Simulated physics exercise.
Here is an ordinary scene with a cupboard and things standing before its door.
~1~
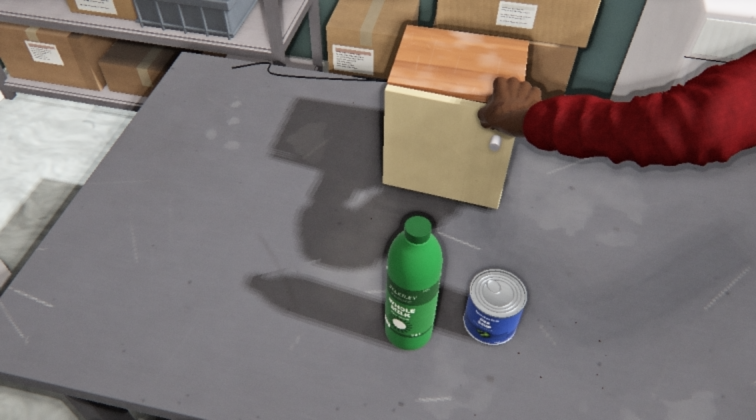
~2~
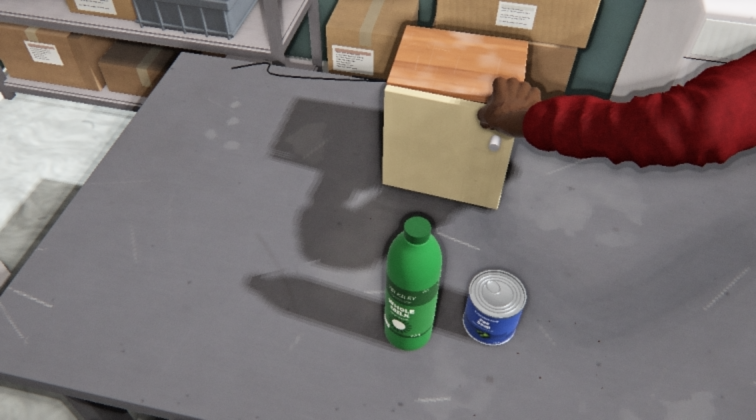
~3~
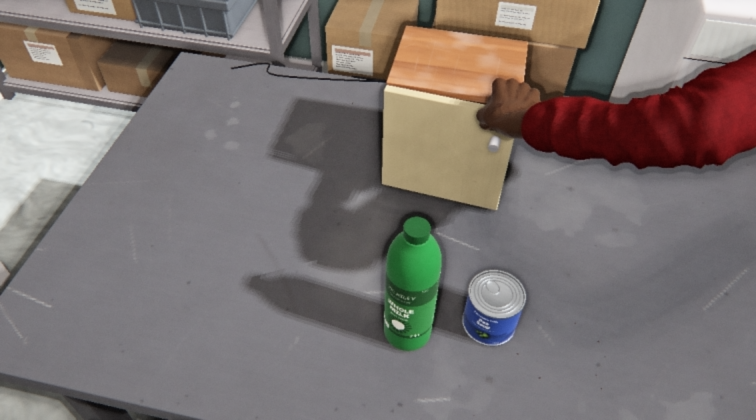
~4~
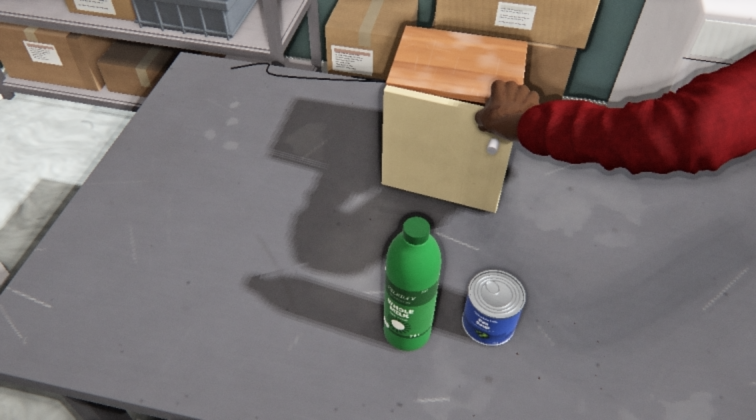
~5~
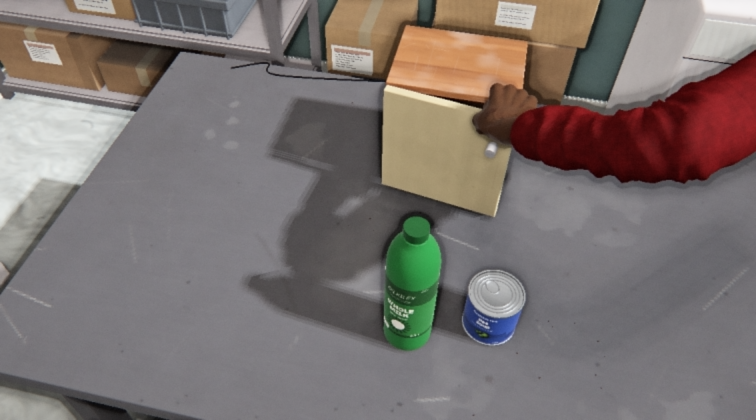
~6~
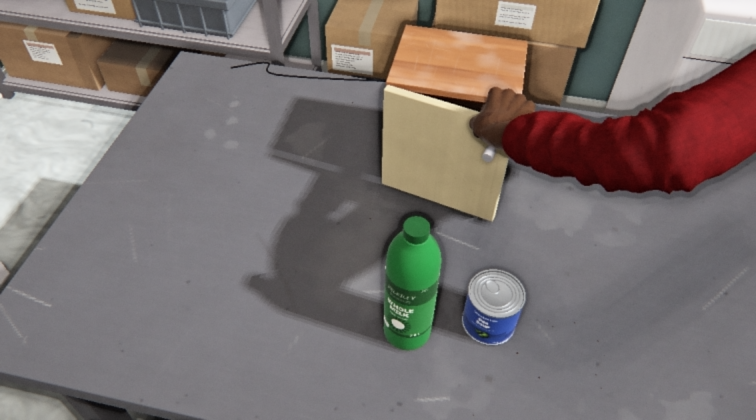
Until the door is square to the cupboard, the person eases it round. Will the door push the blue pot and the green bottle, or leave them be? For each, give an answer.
I'd say the blue pot is left be, the green bottle is left be.
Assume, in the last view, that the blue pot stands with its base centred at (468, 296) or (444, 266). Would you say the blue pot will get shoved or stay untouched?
Well, the blue pot goes undisturbed the first time and gets pushed the second.
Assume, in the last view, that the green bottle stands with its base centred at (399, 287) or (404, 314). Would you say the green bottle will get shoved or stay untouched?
Taking the two spots in the order given, the green bottle takes a hit and then goes unhit.
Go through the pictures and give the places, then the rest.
The first frame shows door 4° open; blue pot (494, 308); green bottle (412, 284); door (445, 154).
The second frame shows door 4° open; green bottle (412, 285); door (444, 155).
The third frame shows door 4° open; blue pot (493, 309); door (443, 155).
The fourth frame shows door 6° open; green bottle (411, 285); door (442, 156).
The fifth frame shows door 9° open; blue pot (493, 308); door (441, 158).
The sixth frame shows door 12° open; blue pot (493, 308); green bottle (411, 284); door (440, 160).
Then, 0.60 s later than the last frame, door 37° open; blue pot at rest near (493, 308); green bottle at rest near (411, 284).
Then, 1.32 s later than the last frame, door 67° open; blue pot at rest near (493, 308); green bottle at rest near (411, 284).
Then, 1.92 s later than the last frame, door 90° open; blue pot at rest near (493, 308); green bottle at rest near (411, 284).
When it is over, the blue pot escapes contact, near (493, 308); the green bottle escapes contact, near (411, 284).
